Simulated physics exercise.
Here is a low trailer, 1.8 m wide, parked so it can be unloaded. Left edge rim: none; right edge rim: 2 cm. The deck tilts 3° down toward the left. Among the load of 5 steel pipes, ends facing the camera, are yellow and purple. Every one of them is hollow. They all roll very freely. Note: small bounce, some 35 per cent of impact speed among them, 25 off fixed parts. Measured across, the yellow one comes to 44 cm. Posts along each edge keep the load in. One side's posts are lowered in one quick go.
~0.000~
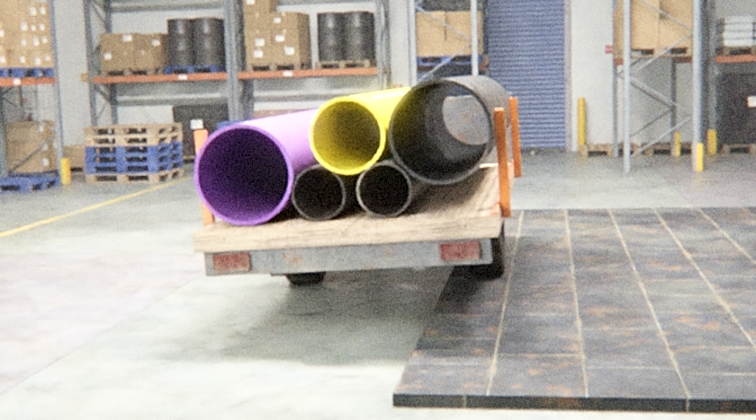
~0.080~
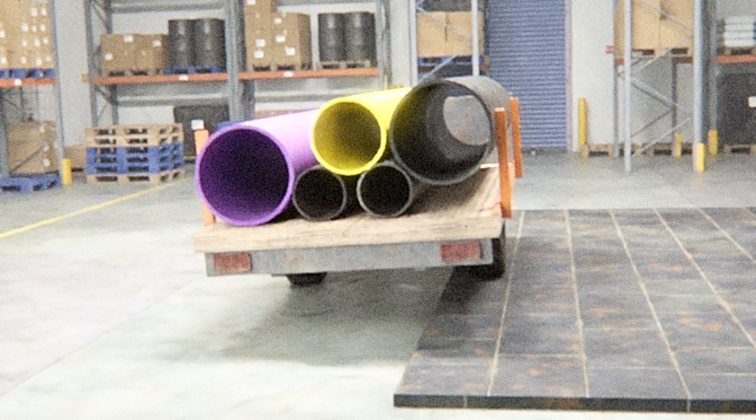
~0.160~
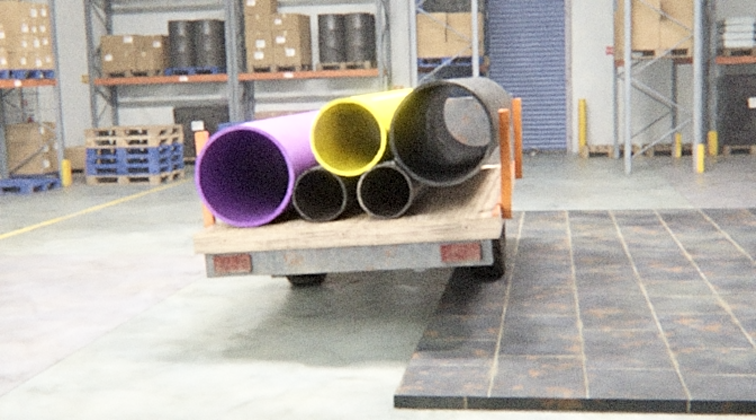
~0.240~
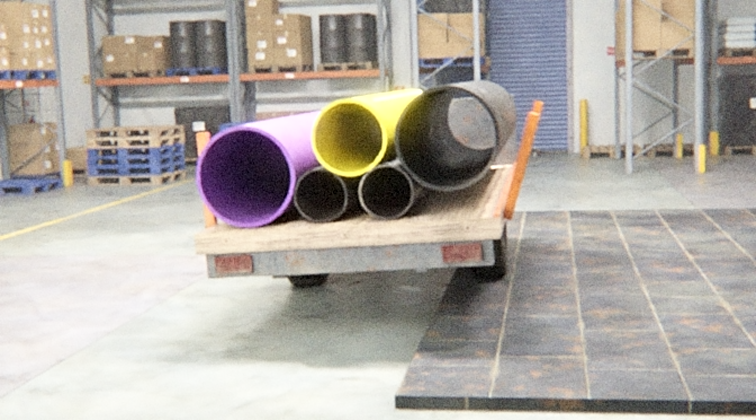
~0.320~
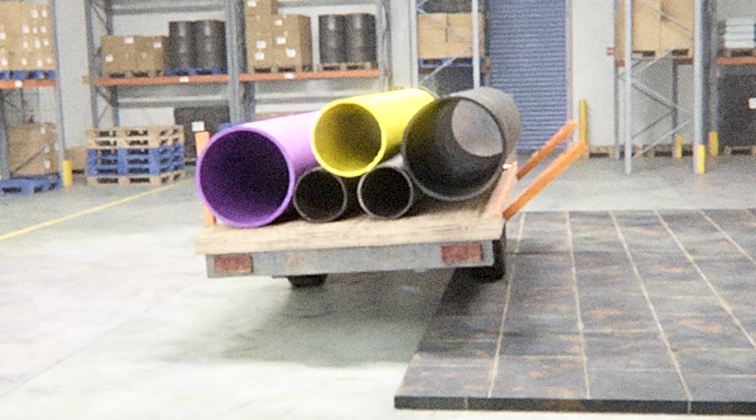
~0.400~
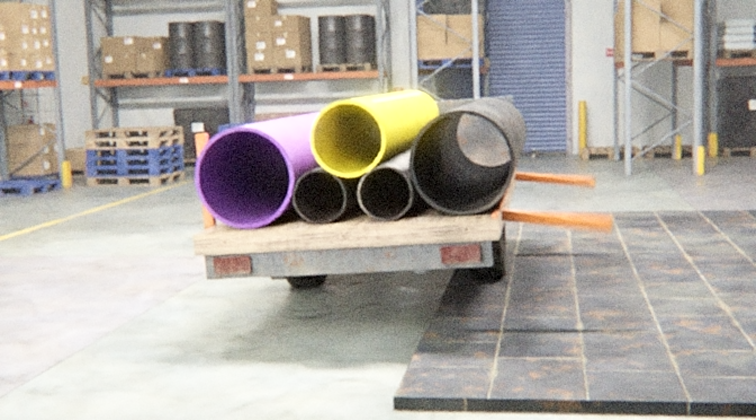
Flatbed trailer loaded with five hollow pipes standing in a warehouse, its right posts swinging down outward as a large black pipe shifts right.
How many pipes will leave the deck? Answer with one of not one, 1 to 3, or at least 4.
Answer: Not one.
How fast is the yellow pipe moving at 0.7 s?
It moves at about 0.0 m/s.
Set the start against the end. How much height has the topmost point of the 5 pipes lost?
About 10 cm lower.
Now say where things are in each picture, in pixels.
In the first frame, yellow (347, 136), purple (243, 175); both sides upright; the deck slopes 3° down to the left; 3 of the 5 make up the bottom layer.
In the second frame, yellow (347, 136), purple (244, 175); sides still shut.
In the third frame, yellow (347, 137), purple (244, 176); both sides upright.
In the fourth frame, yellow (349, 138), purple (245, 177); right posts out by 20°, tip at (533, 120).
In the fifth frame, yellow (348, 138), purple (245, 177); right posts out by 50°, tip at (579, 148).
In the sixth frame, yellow (348, 139), purple (244, 178); right posts out by 100°, tip at (605, 224).
Then, 0.7 s in, yellow is up on others, 85 cm from the right edge; purple is on the deck, 30 cm from the left edge; 0 of 5 are off.
In the end (1.3 s), yellow is up on others, 85 cm from the right edge; purple is on the deck, 30 cm from the left edge; 0 of 5 are off.
